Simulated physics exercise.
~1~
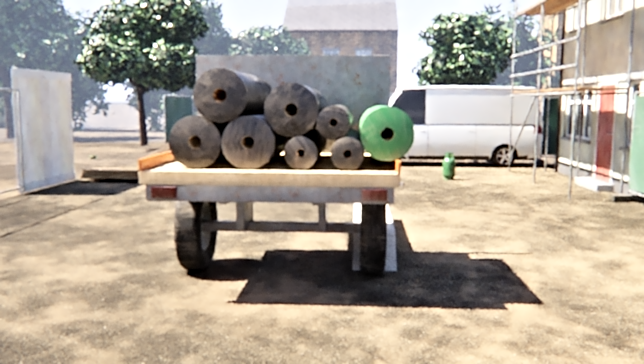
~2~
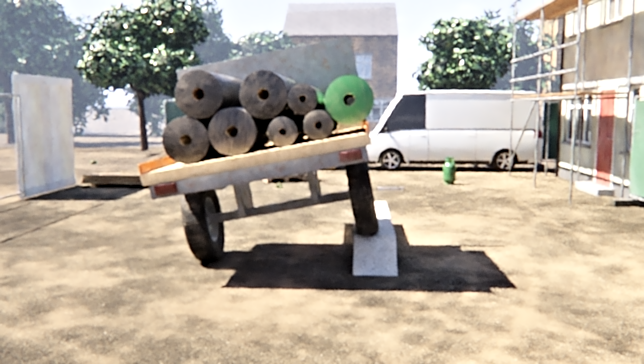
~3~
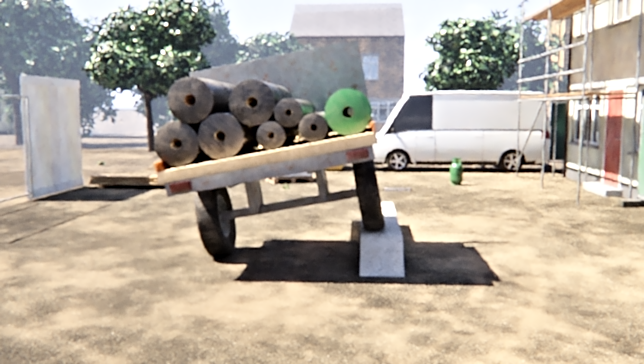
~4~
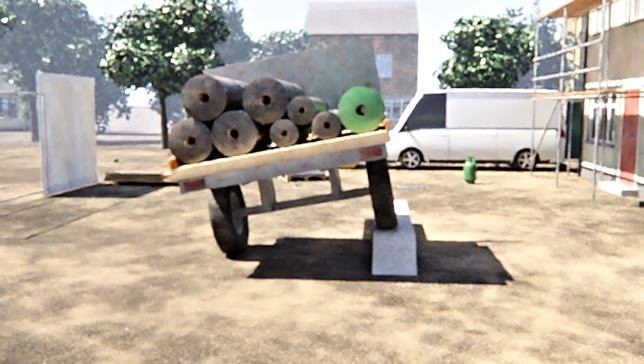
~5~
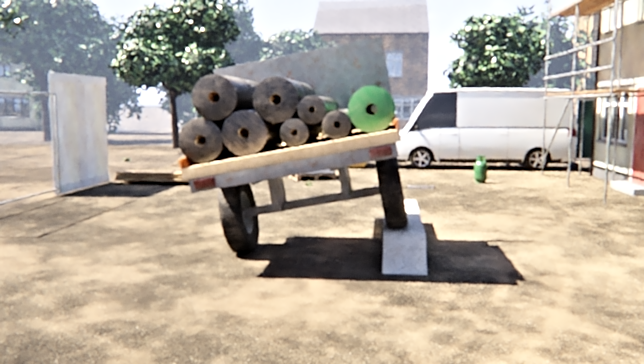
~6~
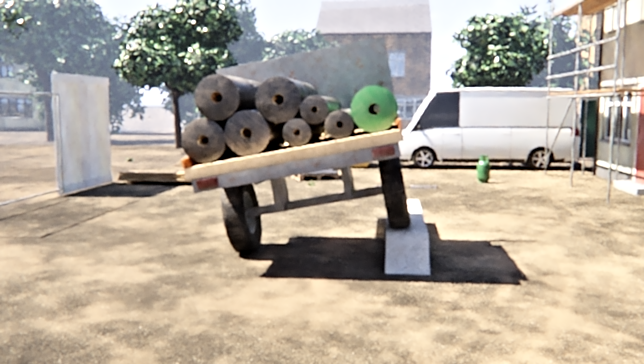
In a sunlit dirt yard with a white van, trees and scaffolding behind, a flat trailer seen from the rear carries a stack of dark rolls, with a green one at the right end. The trailer begins level, a pale raised kerb by its right wheel. That wheel then mounts the kerb, and the deck tips down to the left. The green roll shifts a little left with the leaning load but stays on the deck. The view drifts slightly left as the trailer comes to rest, still tilted, with every roll aboard.
